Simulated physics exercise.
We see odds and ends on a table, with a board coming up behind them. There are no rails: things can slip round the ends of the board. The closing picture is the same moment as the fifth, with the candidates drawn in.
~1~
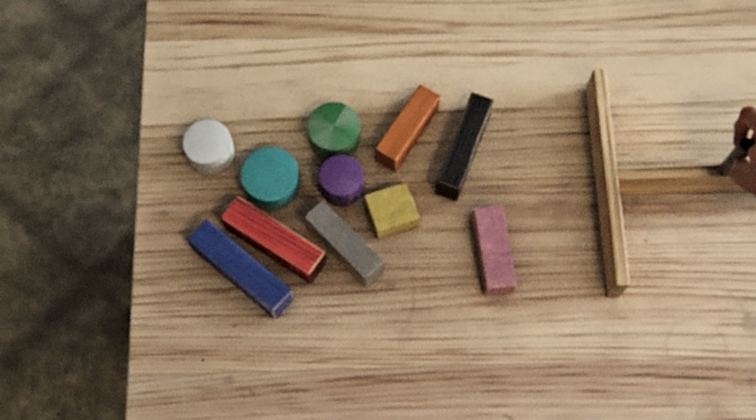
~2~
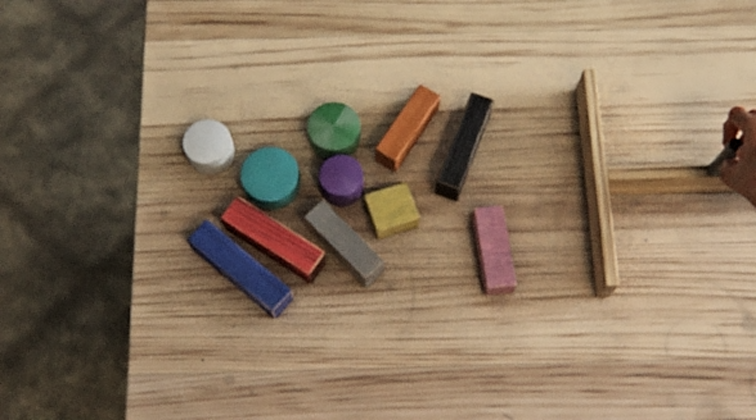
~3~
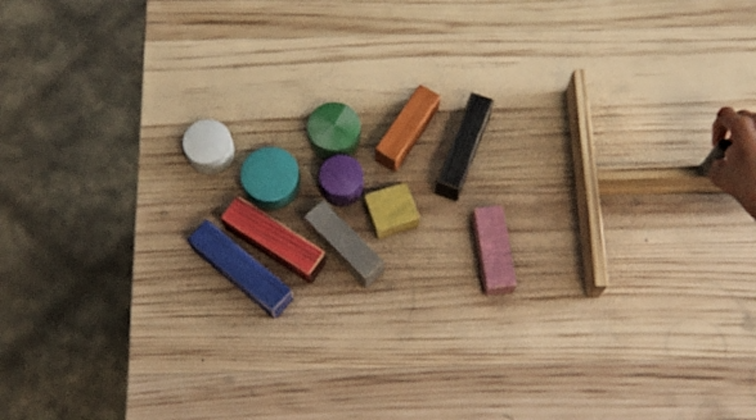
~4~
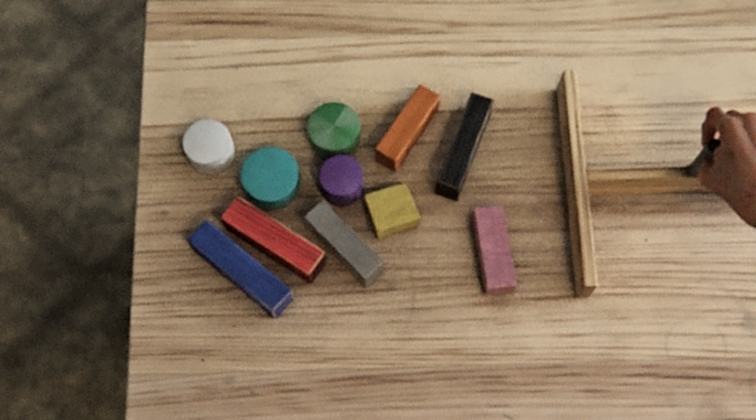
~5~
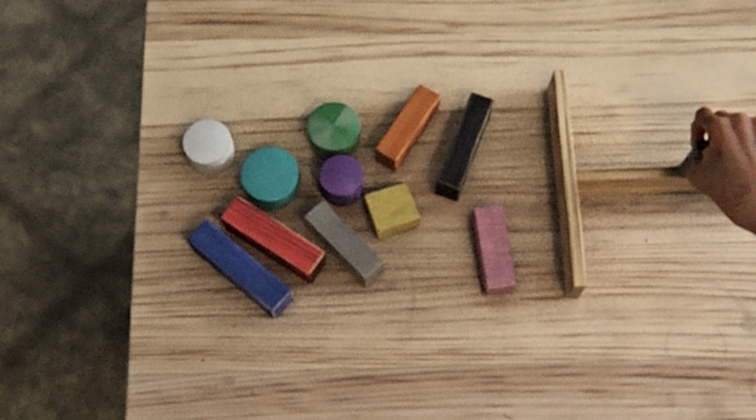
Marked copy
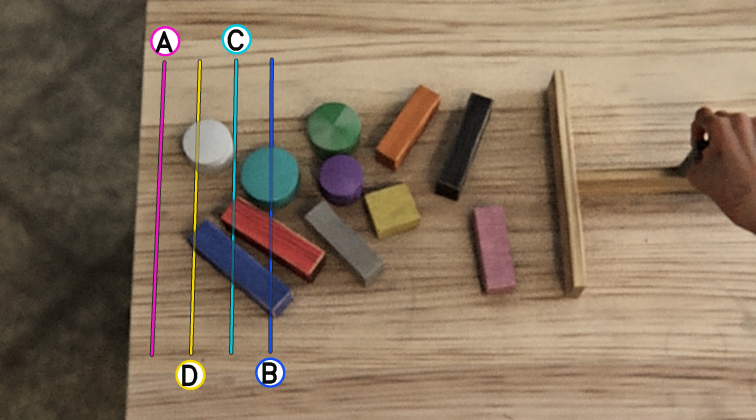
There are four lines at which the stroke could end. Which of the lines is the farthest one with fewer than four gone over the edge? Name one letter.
It should halt at C.
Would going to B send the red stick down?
By then, no.
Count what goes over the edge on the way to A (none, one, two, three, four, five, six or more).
In all, six or more.
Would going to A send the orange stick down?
Yes.
On the copy, A at (158, 201); B at (271, 198); C at (234, 199); D at (196, 200).
On C. First, board (449, 177); orange stick (394, 129); pink bar (429, 252).
Then, board (327, 181); white tin (187, 144); turquoise tin (204, 190).
Finally, board (234, 183); white tin over the edge; turquoise tin over the edge; two fallen.
By contrast, A drops nine; B is within the limit but short; D drops seven.
